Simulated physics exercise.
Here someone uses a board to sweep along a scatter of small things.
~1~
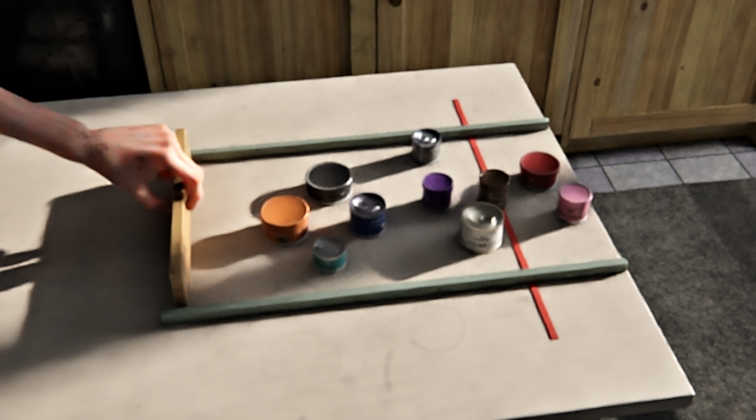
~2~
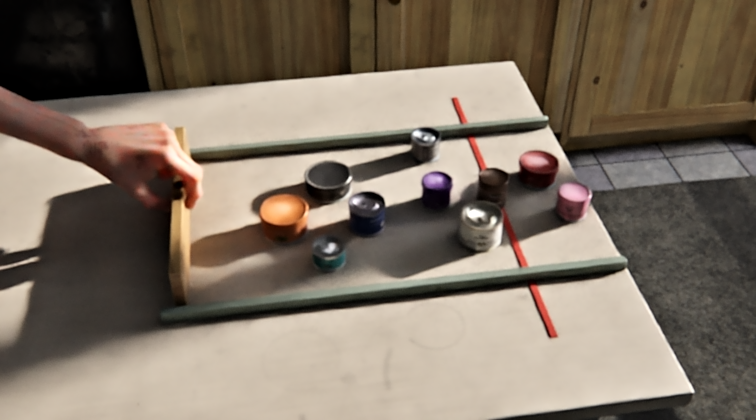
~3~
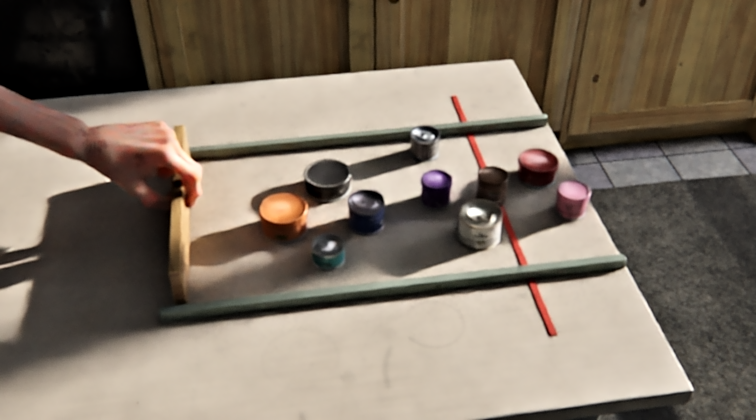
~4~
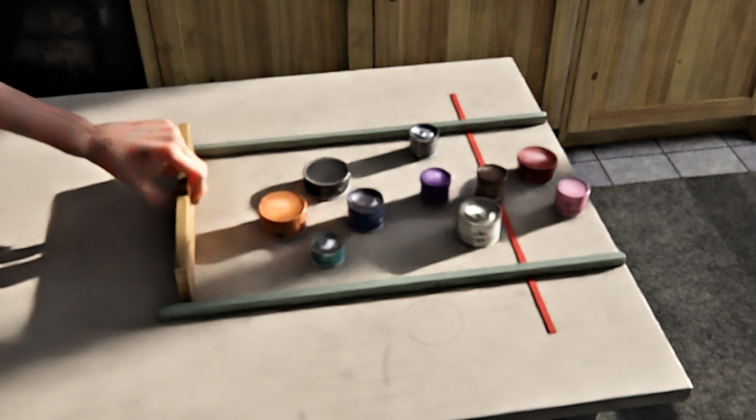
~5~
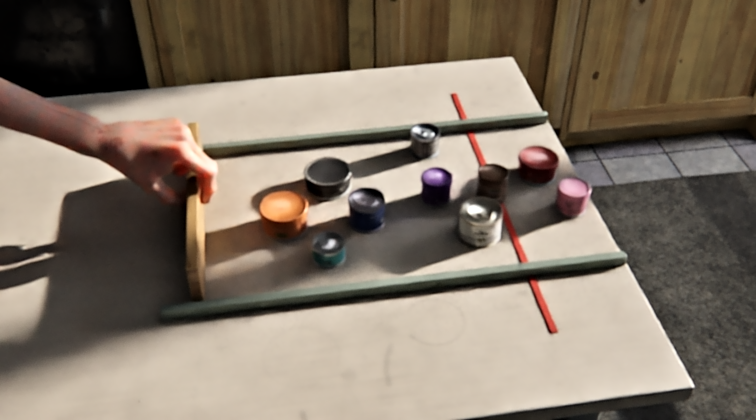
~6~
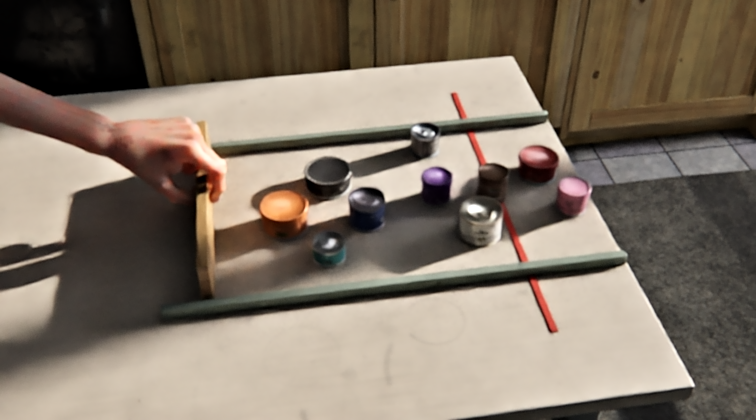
A hand held a wooden board upright at the left of a table scattered with small colorful tins and pots, then slid it slightly right between two green rails, while the containers stayed put.
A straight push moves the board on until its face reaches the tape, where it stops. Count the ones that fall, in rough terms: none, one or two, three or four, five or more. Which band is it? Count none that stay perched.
The band is none.
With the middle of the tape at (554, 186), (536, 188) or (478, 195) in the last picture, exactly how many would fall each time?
6, 3, 0.
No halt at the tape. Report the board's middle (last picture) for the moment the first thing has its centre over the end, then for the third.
First around (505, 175), then around (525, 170).
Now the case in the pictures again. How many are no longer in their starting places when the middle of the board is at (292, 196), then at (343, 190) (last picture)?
Well, it's 1 at the first one and 4 at the second.
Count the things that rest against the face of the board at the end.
Total: 4.
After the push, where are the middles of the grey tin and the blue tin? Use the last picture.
One ends up near (490, 133) and the other near (554, 208).
Soon after, none off yet; pink tin at rest near (573, 197); red tin at rest near (538, 165); brown tub at rest near (492, 185).
In the end, the number that fall off is zero.
